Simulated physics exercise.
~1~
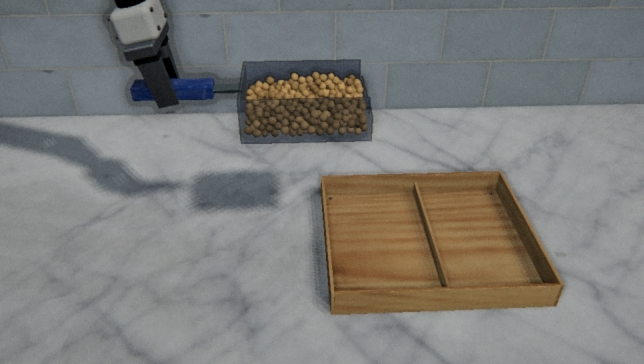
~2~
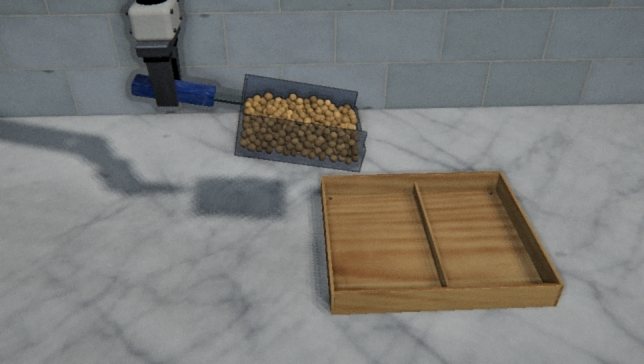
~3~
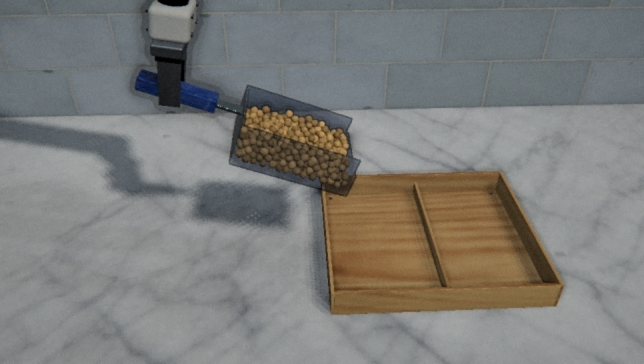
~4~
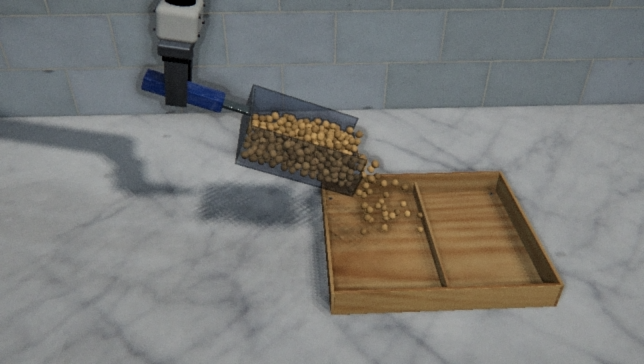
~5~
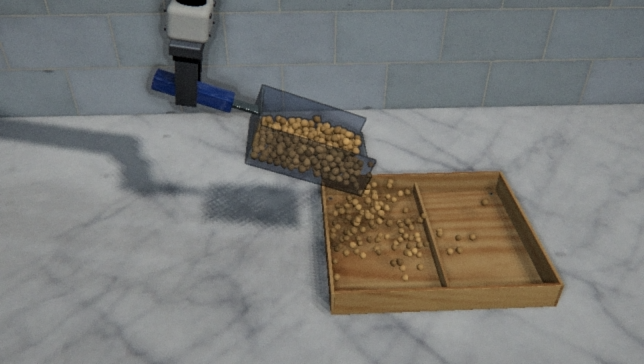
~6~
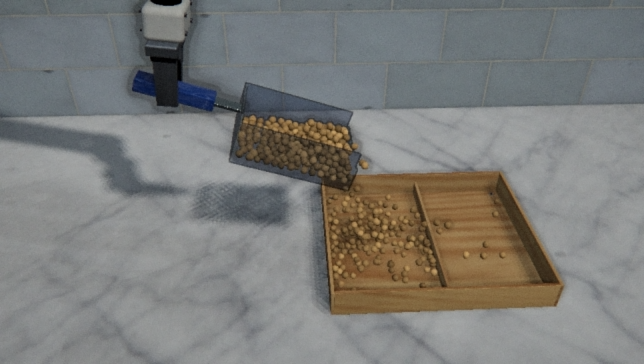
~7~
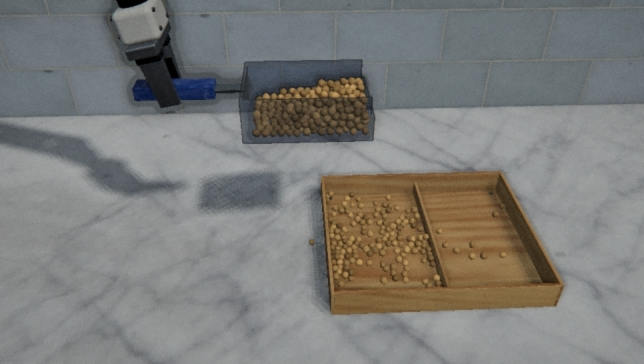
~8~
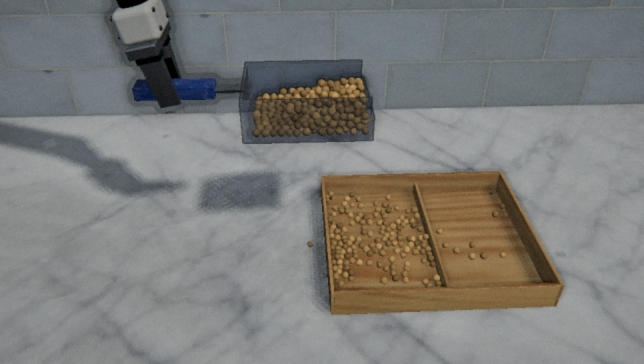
A clear box heaped with dried chickpeas hangs from a robot arm by its blue handle, above a marble counter with a divided wooden tray. The arm lowers the box and tips it toward the tray. Chickpeas spill over the lip into the near left part as the box shifts right, and a few scatter past the divider. The box eases back left while more drop, then levels and rises to where it began. It stays there, still holding most of its load, with many chickpeas in the left part, a handful in the right, and one outside the tray.
